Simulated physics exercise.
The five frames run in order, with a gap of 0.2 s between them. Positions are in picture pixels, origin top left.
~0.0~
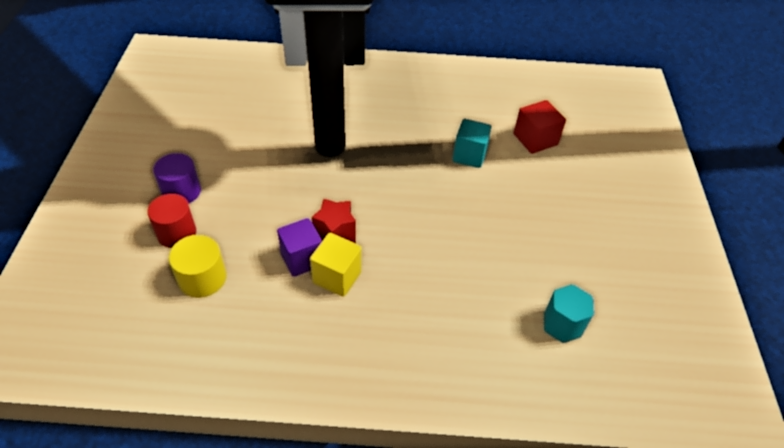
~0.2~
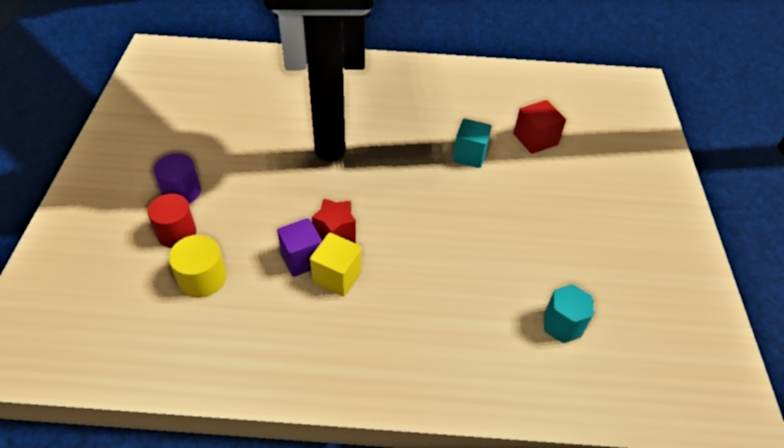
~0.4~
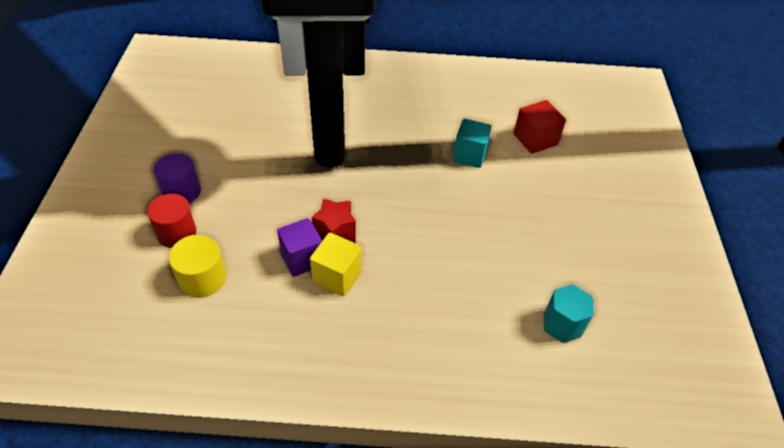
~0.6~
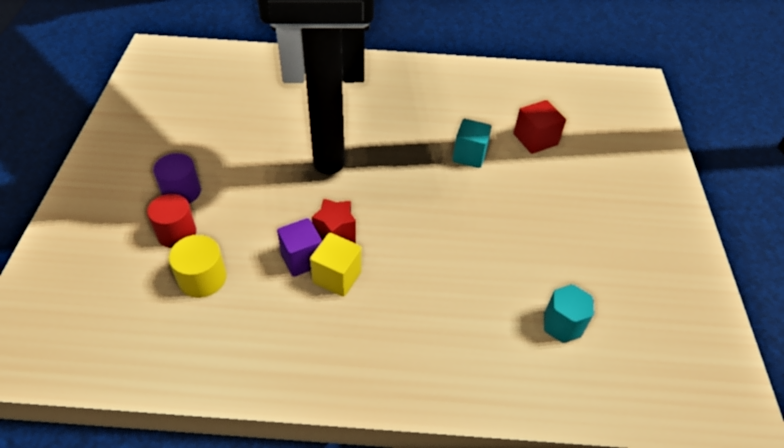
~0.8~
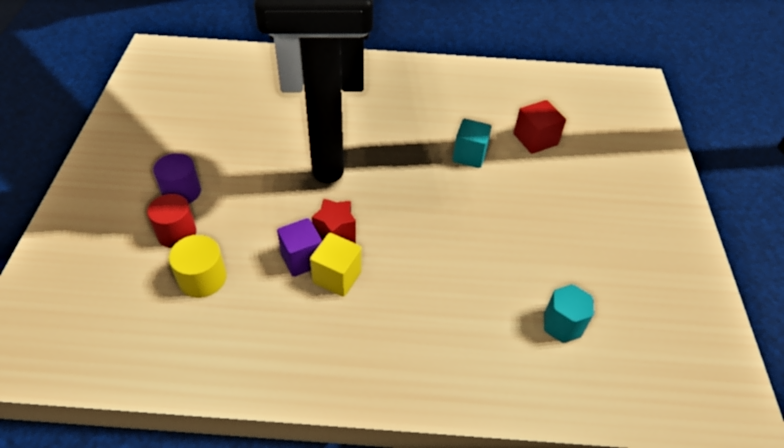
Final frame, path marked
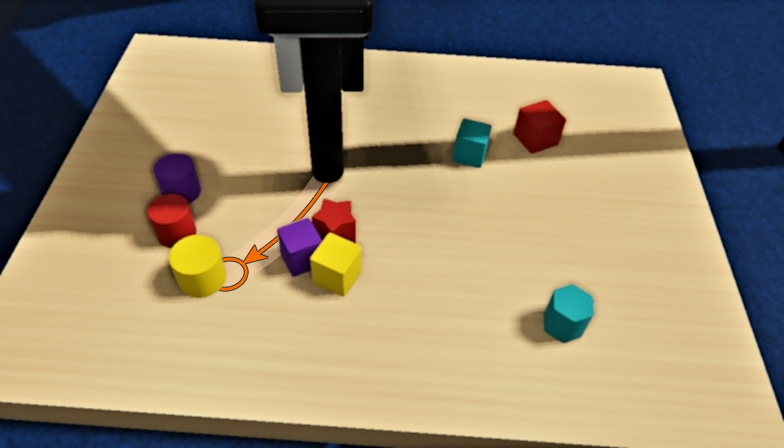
On a pale wooden board, a black rod edging slightly nearer the viewer while the red, yellow, purple and teal blocks stay still.
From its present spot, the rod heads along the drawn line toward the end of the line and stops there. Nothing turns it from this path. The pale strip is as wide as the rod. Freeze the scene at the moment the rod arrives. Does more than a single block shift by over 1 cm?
That would be a no.
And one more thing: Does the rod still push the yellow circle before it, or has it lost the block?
The rod still has it in front.
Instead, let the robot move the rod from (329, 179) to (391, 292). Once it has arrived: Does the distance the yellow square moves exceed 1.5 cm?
In short: Yes.
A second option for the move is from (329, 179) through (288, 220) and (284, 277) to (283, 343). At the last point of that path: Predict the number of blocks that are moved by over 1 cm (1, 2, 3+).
Answer: Two blocks.
Path on the board, from (329, 179) by way of (305, 212) and (271, 244) to (228, 274).
What follows on the original path. One third of the way, rod (304, 206); nothing pushed yet.
Two thirds of the way, rod (269, 239); nothing pushed yet.
At the end, rod (226, 268); yellow circle (175, 261); purple square in place.
